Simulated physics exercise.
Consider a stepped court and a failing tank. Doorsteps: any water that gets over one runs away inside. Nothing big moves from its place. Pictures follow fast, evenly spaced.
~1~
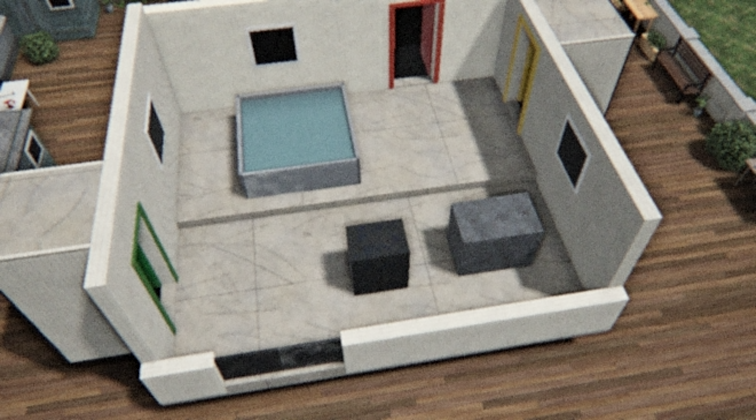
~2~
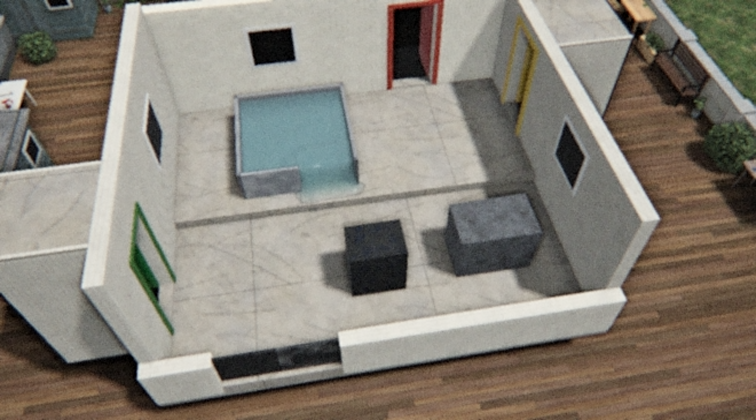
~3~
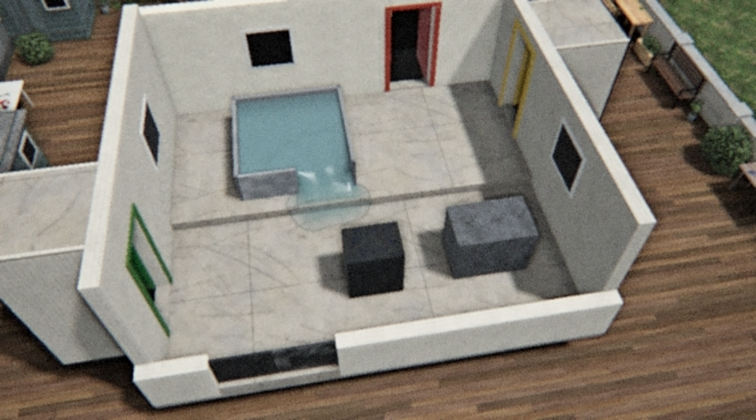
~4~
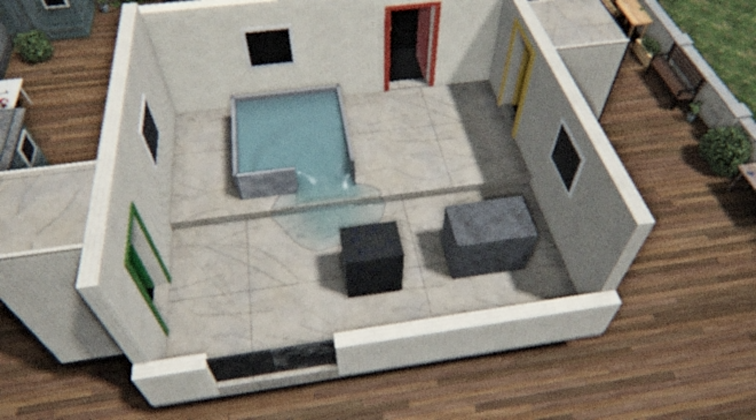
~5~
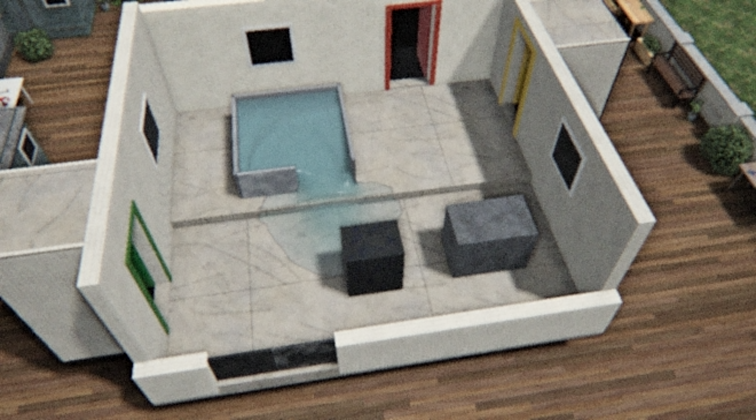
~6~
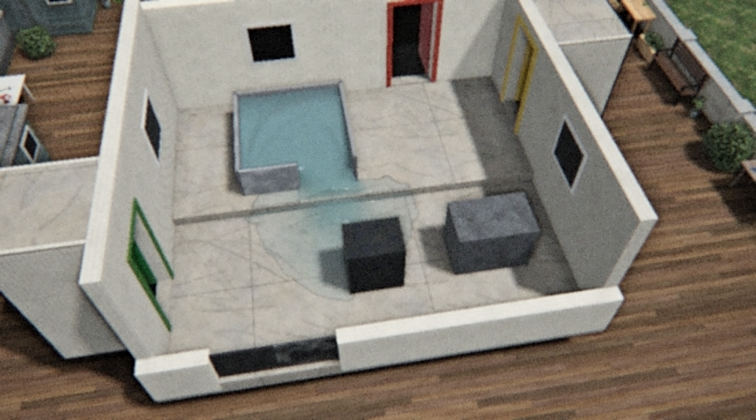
Water poured out through a gap in the front of a gray tank in a roofless room, then spread in a thin, widening puddle across the pale floor and around the black block.
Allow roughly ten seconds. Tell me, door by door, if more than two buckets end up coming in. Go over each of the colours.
Result: Red door: Two buckets or fewer; yellow door: Two buckets or fewer; green door: More than two buckets.
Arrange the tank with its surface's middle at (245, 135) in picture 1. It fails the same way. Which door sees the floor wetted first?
The one in green is the first one.
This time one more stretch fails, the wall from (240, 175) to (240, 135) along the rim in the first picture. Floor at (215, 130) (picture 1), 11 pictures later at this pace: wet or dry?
There: Wet.
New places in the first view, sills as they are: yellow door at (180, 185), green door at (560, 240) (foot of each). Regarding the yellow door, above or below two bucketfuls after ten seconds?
Outcome: Yellow door remains below.
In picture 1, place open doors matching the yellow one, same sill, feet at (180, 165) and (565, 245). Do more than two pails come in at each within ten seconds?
Stays below the threshold, exceeds the threshold.
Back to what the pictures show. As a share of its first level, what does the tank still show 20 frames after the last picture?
My reading: Near 44 %.
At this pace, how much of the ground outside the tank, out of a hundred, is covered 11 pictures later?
About 35 per cent.
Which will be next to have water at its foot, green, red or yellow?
It's the green-painted one.
A moment on, water covers 20 % of the floor; the red door not reached, the yellow door not reached, the green door not reached.
Next, water covers 35 % of the floor; the red door not reached, the yellow door not reached, the green door not reached.
Then, water covers 45 % of the floor; the red door not reached, the yellow door not reached, the green door under two buckets in.
Later, water covers 55 % of the floor; the red door not reached, the yellow door not reached, the green door over two buckets in.
In the end, water covers 55 % of the floor; the red door not reached, the yellow door not reached, the green door far over two buckets in.
